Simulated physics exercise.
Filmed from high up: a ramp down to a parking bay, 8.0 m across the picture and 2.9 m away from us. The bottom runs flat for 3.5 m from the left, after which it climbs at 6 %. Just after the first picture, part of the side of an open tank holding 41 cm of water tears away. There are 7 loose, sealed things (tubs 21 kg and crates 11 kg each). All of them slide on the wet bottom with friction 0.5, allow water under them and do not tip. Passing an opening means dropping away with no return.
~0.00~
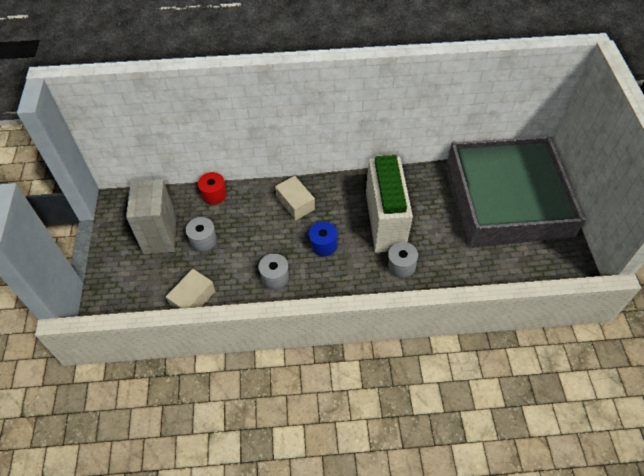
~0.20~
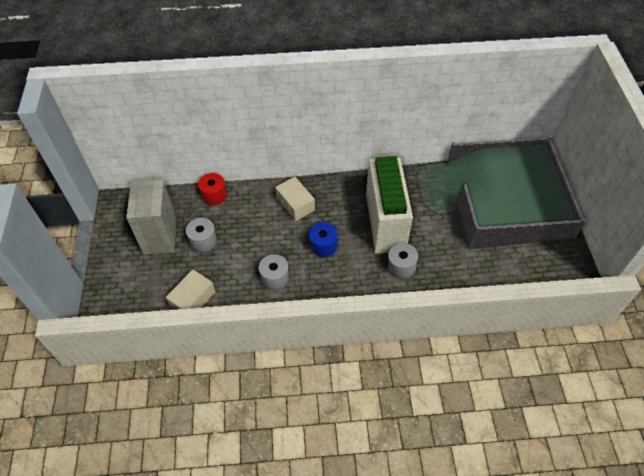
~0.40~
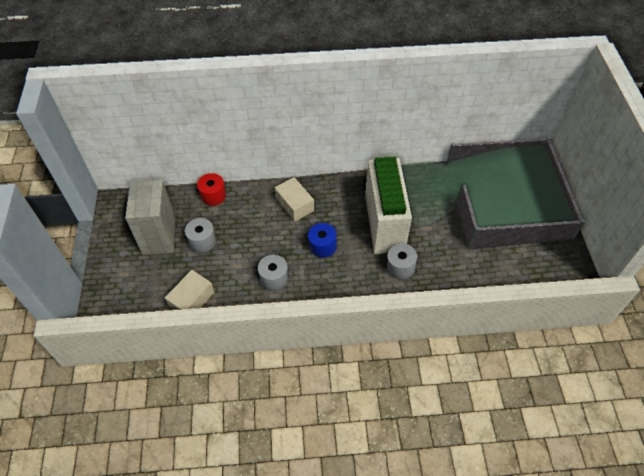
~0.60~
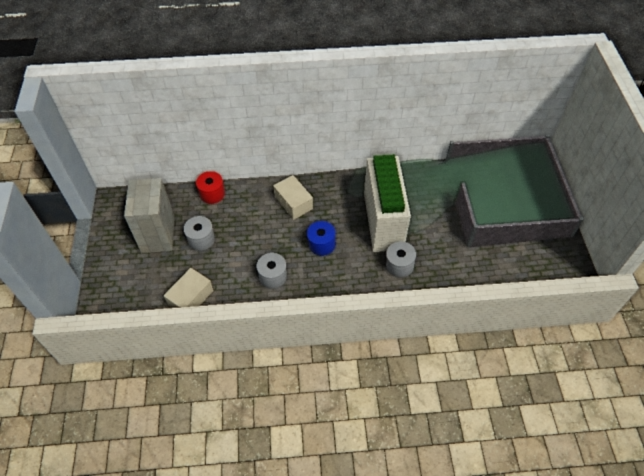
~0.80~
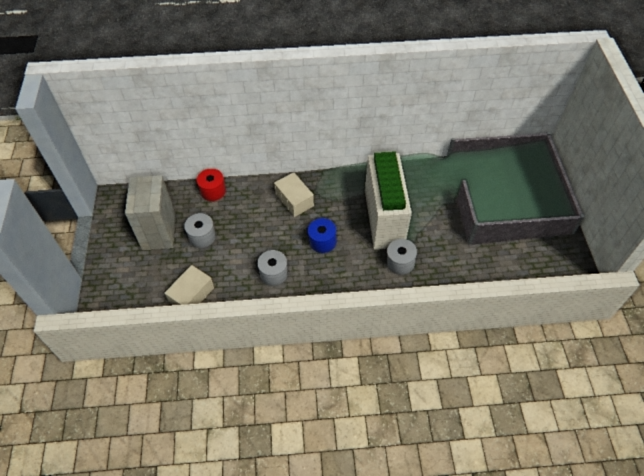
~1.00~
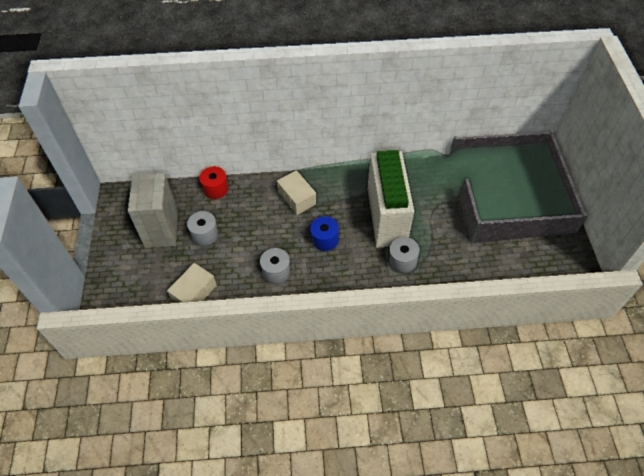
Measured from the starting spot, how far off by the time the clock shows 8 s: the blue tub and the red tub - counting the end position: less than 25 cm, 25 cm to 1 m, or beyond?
Note: Blue tub essentially static; red tub large displacement.
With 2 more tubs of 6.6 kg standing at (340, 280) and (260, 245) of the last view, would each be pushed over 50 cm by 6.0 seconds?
Respectively lower and higher.
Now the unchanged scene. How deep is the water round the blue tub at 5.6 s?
Roughly 2 cm deep.
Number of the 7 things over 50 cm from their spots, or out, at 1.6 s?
0 in all.
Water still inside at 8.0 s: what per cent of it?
Roughly 86 percent.
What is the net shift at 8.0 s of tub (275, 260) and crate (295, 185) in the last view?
Distances, as listed: 0 cm then 120 cm.
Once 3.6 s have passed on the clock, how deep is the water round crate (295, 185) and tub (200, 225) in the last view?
Roughly 4 and 8 cm.
After 1.6 s the blue tub is near (326, 228), 0.0 m from its start, aground; the red tub is near (213, 176), 0.0 m from its start, aground; 0 of 7 are out; 0 afloat.
After 3.6 s the blue tub is near (326, 228), 0.0 m from its start, aground; the red tub is near (122, 190), 1.5 m from its start, aground; 0 of 7 are out; 0 afloat.
After 5.6 s the blue tub is near (326, 228), 0.0 m from its start, aground; the red tub is near (109, 228), 1.9 m from its start, aground; 0 of 7 are out; 2 afloat.
After 8.0 s the blue tub is near (326, 228), 0.0 m from its start, aground; the red tub is near (109, 228), 1.9 m from its start, aground; 0 of 7 are out; 2 afloat.
